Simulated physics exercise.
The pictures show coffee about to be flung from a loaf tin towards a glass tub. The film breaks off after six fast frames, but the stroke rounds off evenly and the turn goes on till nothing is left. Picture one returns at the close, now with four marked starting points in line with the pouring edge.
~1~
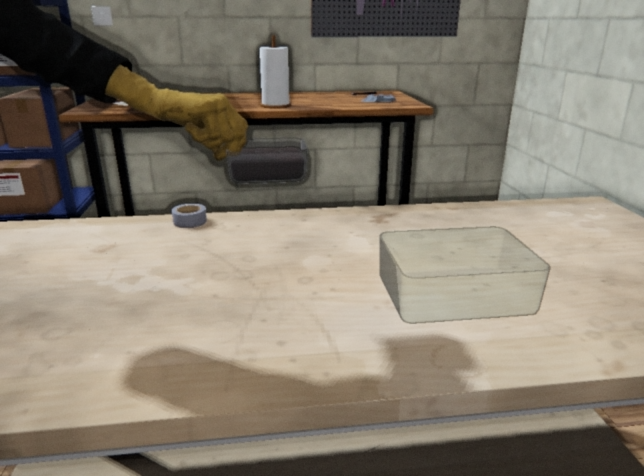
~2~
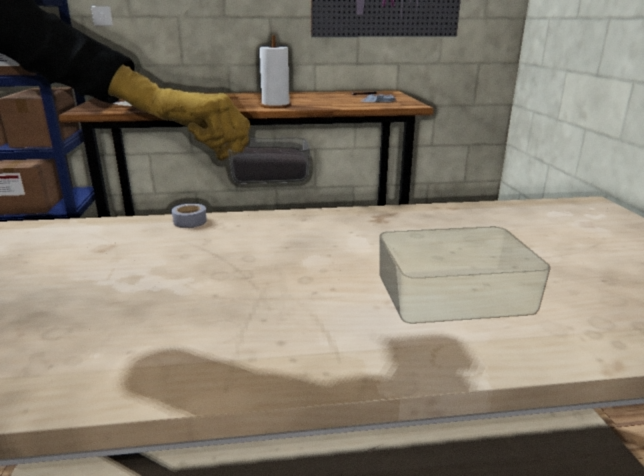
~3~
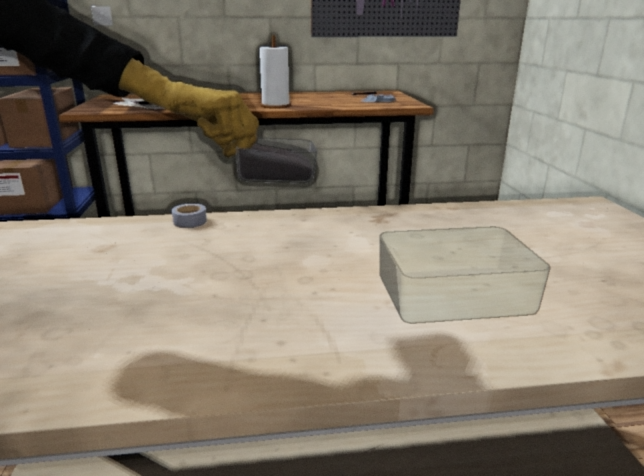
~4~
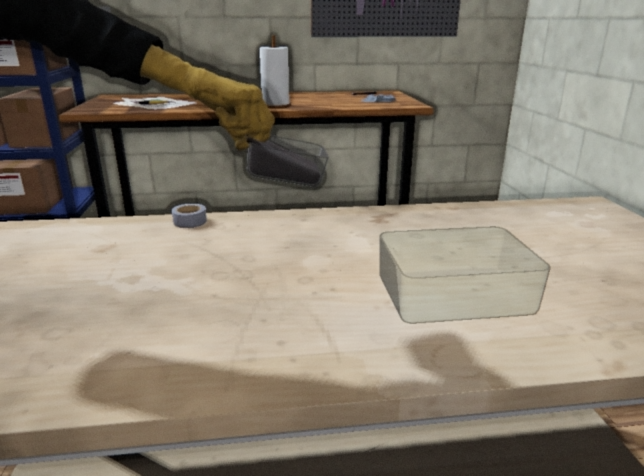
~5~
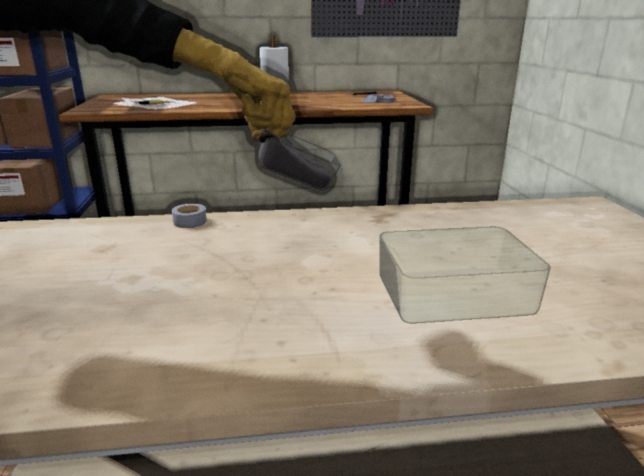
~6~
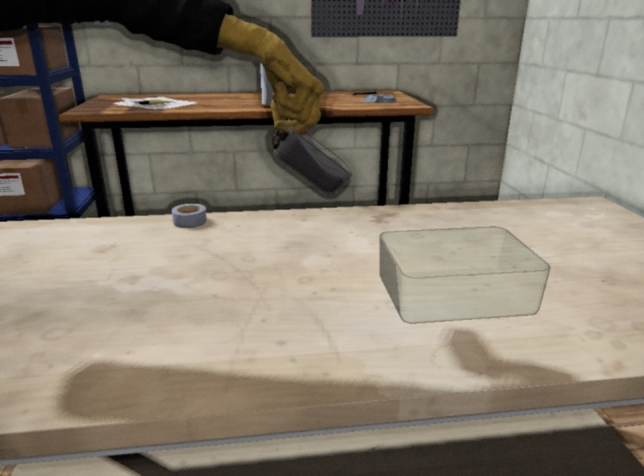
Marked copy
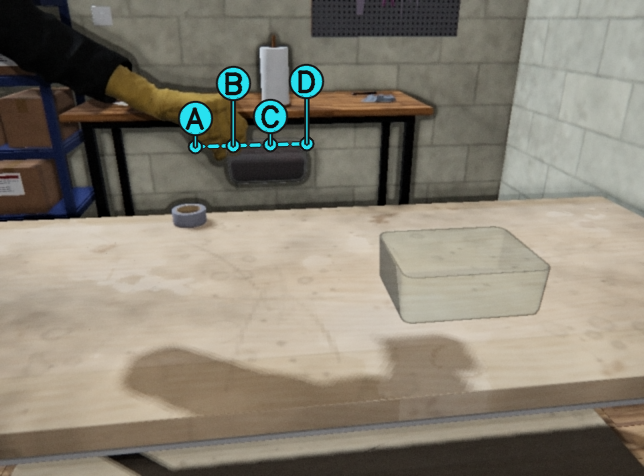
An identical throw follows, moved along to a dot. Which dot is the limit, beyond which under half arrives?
C is the one.
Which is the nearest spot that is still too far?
Spot B.
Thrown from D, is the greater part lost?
No, not at all.
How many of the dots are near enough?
Two of the four.
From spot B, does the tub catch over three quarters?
No, less.
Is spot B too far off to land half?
Yes.
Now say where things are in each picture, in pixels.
In the first picture, upright, lip at (304, 143); tub from (399, 321) to (537, 311); nothing has left yet.
In the second picture, upright, lip at (306, 143); nothing has left yet.
In the third picture, tipped about 4°, lip at (313, 145); nothing has left yet.
In the fourth picture, tipped about 12°, lip at (324, 151); coffee is over the rim, down to (258, 138).
In the fifth picture, tipped about 24°, lip at (337, 158); coffee is over the rim, down to (263, 138).
In the sixth picture, tipped about 38°, lip at (348, 167); coffee is over the rim, down to (274, 144).
In cyan, A at (195, 146); B at (233, 145); C at (270, 144); D at (306, 143).
For spot A, about 0 % lands in the tub, 98 % falls short.
For spot B, about 22 % lands in the tub, 72 % falls short and 6 % goes beside or beyond.
For spot C, about 71 % lands in the tub, 23 % falls short and 6 % goes beside or beyond.
For spot D, about 73 % lands in the tub, 17 % falls short and 10 % goes beside or beyond.
